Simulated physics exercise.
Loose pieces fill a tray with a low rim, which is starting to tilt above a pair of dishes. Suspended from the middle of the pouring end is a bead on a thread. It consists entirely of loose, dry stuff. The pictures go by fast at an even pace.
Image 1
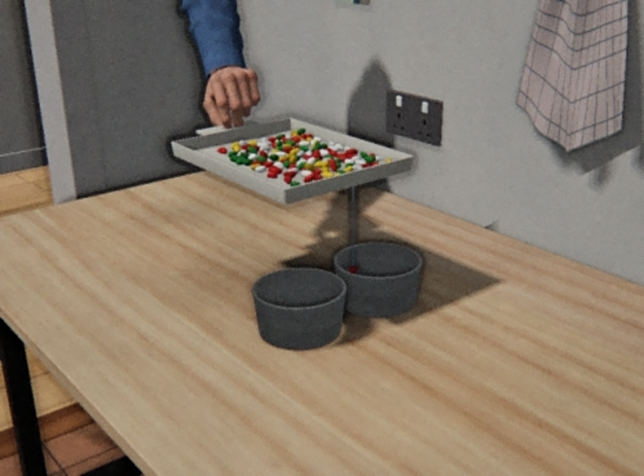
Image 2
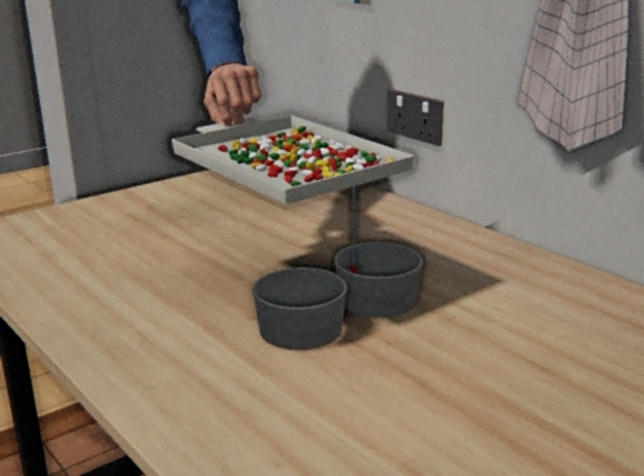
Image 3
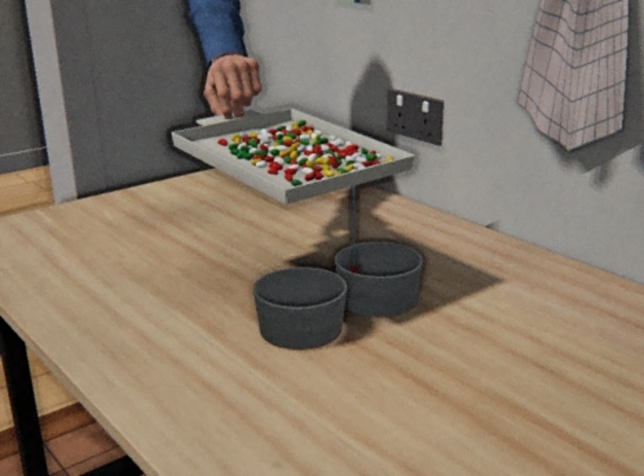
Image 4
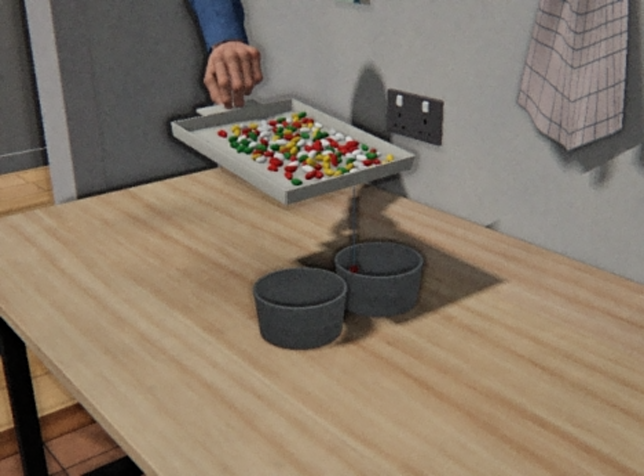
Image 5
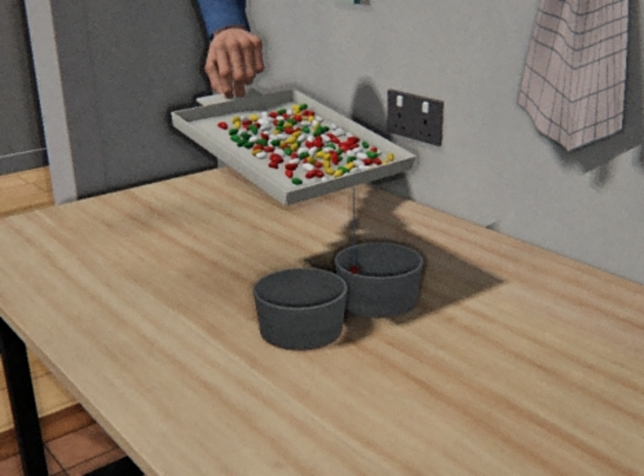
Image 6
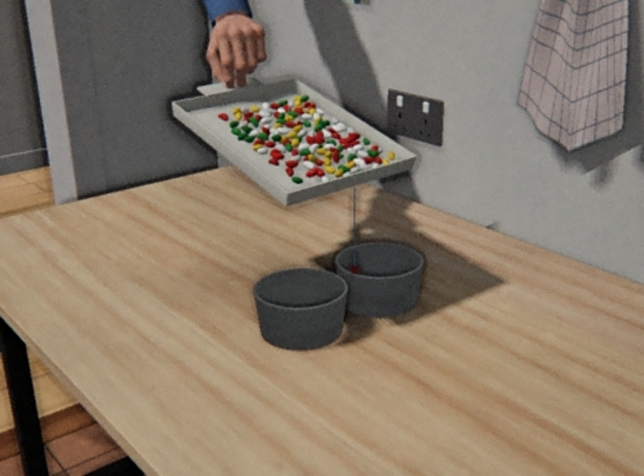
Tray of colourful jelly beans tilting gradually as a hand raises its far end above two dark dishes on a wooden table.
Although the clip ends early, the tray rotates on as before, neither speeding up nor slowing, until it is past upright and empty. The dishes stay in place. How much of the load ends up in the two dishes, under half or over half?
Most of the load misses the dishes.
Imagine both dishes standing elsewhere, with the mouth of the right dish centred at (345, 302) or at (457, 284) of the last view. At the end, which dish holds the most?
Try 1: The dish to the right; try 2: The dish to the left.
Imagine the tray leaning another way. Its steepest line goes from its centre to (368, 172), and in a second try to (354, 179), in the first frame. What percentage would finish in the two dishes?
Shares: About 30 in a hundred, then about 10 in a hundred.
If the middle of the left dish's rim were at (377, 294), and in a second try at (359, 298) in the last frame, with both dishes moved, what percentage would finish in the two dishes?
Roughly 50% the first time and 50% the second time.
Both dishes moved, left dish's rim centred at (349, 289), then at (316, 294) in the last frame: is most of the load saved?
So that's a lesser portion the first time round, a lesser portion the second.
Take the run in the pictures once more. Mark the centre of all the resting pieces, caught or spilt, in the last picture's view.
The centre settles at about (393, 348).
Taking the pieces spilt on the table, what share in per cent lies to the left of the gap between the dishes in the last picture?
Estimate: Roughly 10 %.
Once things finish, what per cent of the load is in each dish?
Per cent held at the end: Left dish 0, right dish 0.
Soon after the last picture, tray tipped steeply; all on the tray.
A little later, tray tipped right over; nearly all on the tray; a stray few outside both; a stray few in the air.
Later still, tray tipped past a quarter turn; a stray few in the left dish; a stray few in the right dish; nearly all outside both.
At rest, tray tipped past a quarter turn; a stray few in the left dish; a stray few in the right dish; nearly all outside both.
